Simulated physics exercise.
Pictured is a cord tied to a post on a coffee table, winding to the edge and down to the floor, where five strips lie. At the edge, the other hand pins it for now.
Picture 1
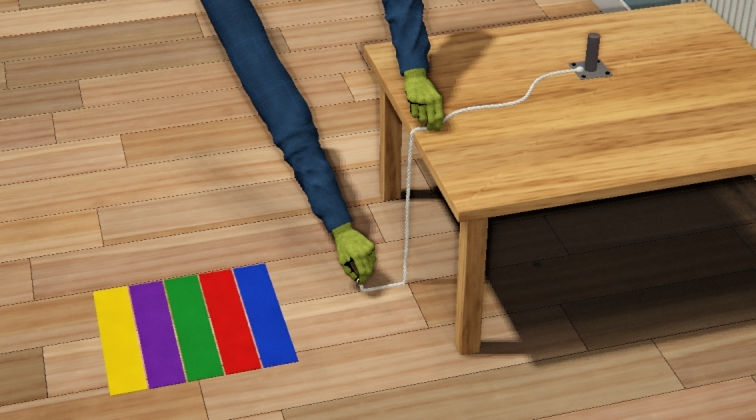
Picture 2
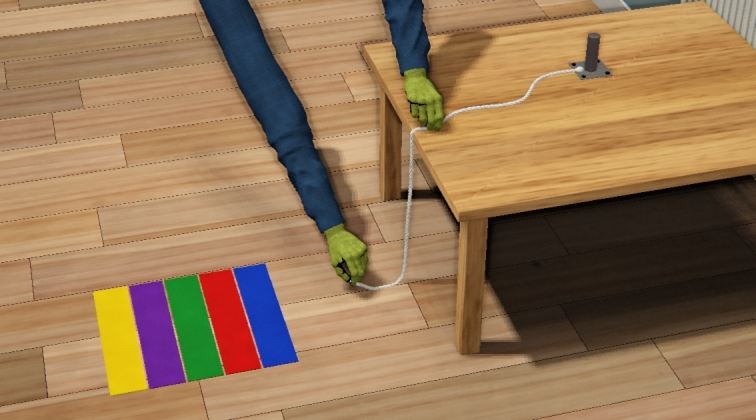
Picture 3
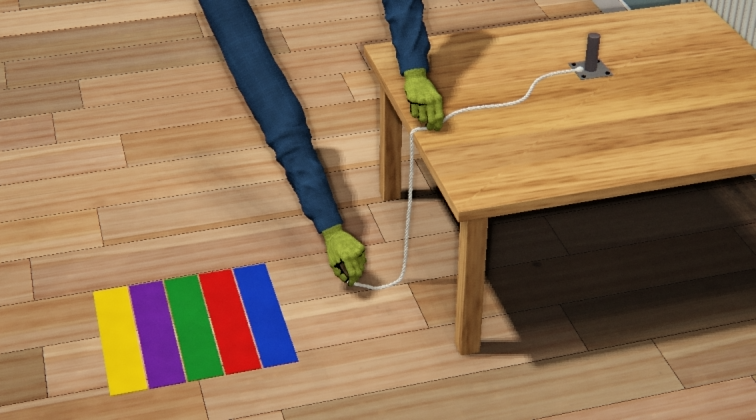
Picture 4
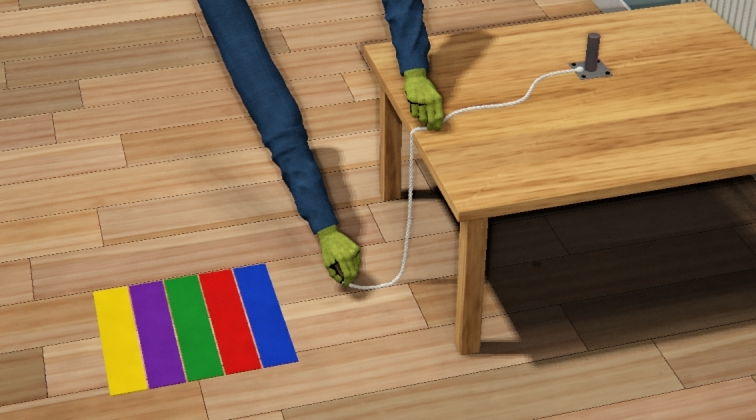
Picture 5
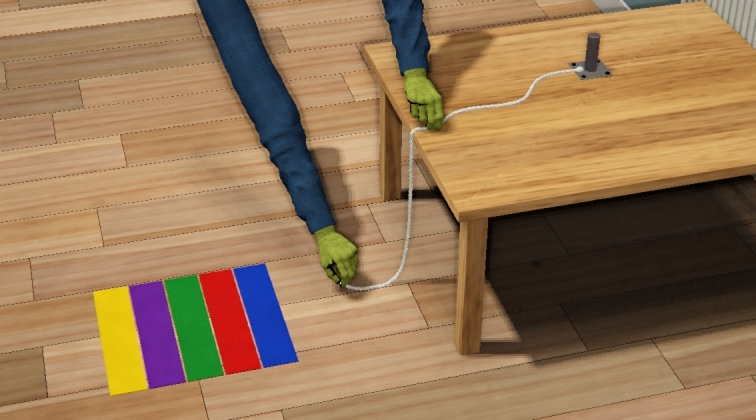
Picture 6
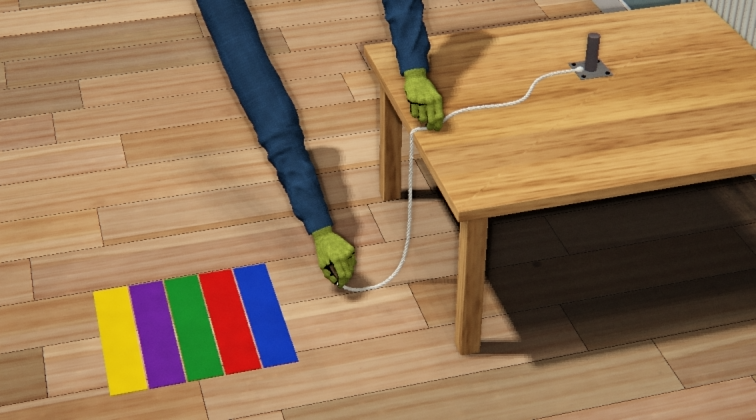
Two green hands in dark blue sleeves hold a white cord running from a grey post on a wooden coffee table, seen from above at an angle over a plank floor. One hand pins the cord at the table's left edge; the other grips its end near the floor, right of yellow, purple, green, red and blue strips. The lower hand shifts slightly left, the hanging cord curving, while the camera stays still.
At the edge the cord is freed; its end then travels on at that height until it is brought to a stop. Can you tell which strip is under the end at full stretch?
Yes, the red one.
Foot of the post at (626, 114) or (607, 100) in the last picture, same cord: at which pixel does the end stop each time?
In that order, about (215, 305) and (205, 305).
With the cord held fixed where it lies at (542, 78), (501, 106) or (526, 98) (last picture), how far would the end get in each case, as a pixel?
(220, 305), (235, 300) and (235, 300).
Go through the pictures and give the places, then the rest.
End (358, 280); blue (275, 346); red (239, 352); green (201, 359); purple (164, 366); yellow (125, 373), in the first picture.
End (351, 281); cord through (552, 75) (514, 103) (450, 116) (412, 156) (408, 219) (403, 273), in the second picture.
End (348, 282), in the third picture.
End (343, 283); cord through (552, 75) (514, 103) (450, 116) (412, 156) (409, 218) (400, 274), in the fourth picture.
End (341, 283), in the fifth picture.
End (338, 283); cord through (552, 75) (514, 103) (450, 116) (411, 156) (409, 218) (395, 274), in the sixth picture.
A little later, end near (296, 291); short of the strips.
Next, end near (249, 299); over blue.
When it is tight, end near (221, 303); over red. The red one.
